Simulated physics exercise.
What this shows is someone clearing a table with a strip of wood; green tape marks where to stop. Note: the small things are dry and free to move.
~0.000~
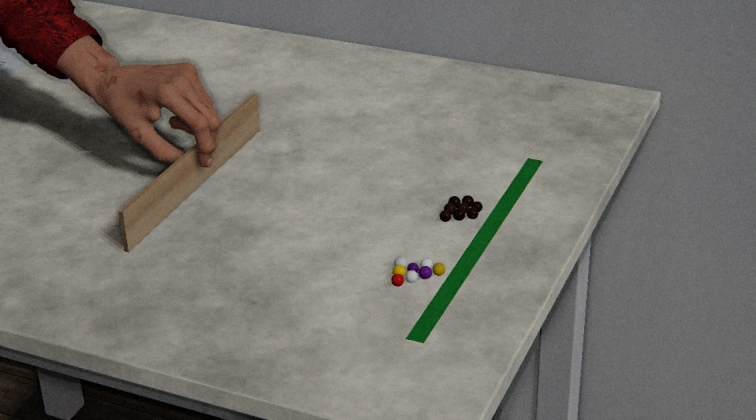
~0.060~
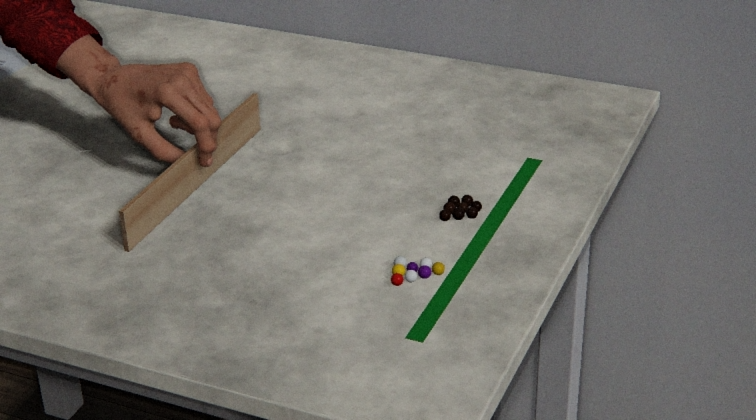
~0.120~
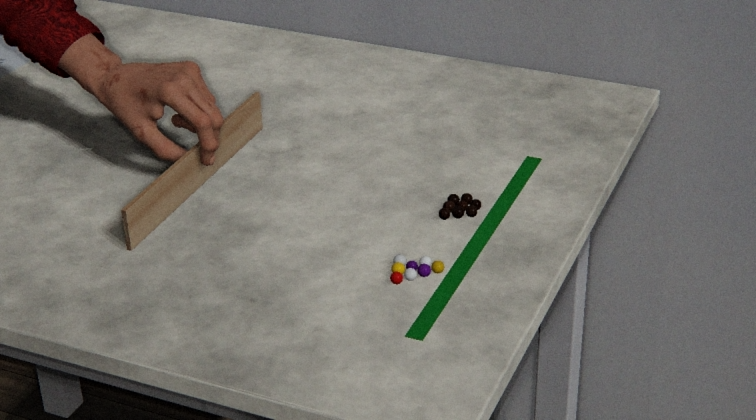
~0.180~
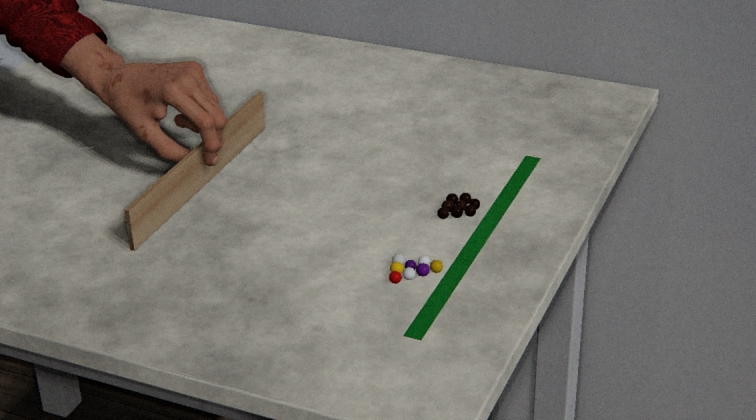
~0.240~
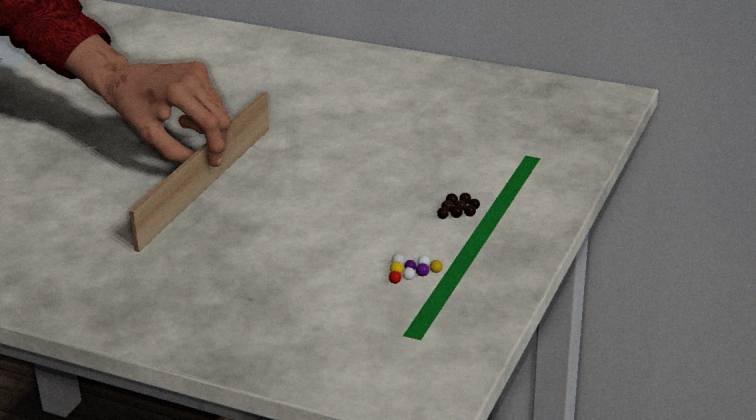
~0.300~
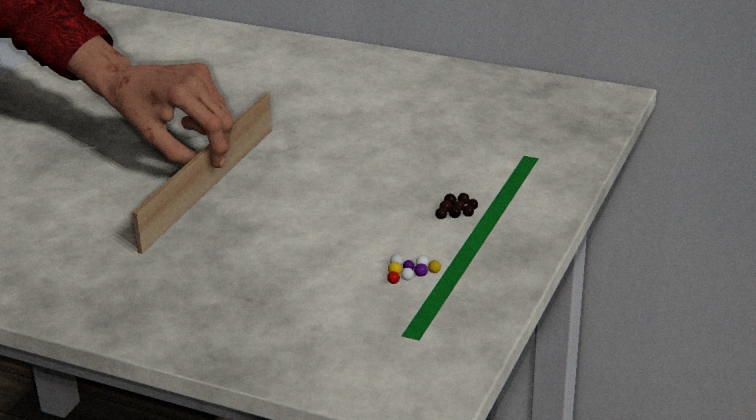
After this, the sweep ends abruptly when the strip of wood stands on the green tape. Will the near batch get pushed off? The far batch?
The near batch will manage to stay fully on the surface. The far batch will manage to stay fully on the surface.
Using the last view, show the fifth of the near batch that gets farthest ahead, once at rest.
It stops around (488, 289) in the final picture.
After 1.97 s, strip of wood still moving, near (342, 176); near batch all on the table, its front near (435, 267); far batch all on the table, its front near (468, 211).
After 3.66 s, strip of wood stopped at the green tape; near batch all on the table, its front near (476, 287); far batch all on the table, its front near (518, 223).
After 3.94 s, strip of wood stopped at the green tape; near batch all on the table, its front near (489, 289); far batch all on the table, its front near (532, 226).
At rest (4.2 s), strip of wood stopped at the green tape; near batch all on the table, its front near (489, 289); far batch all on the table, its front near (532, 226).
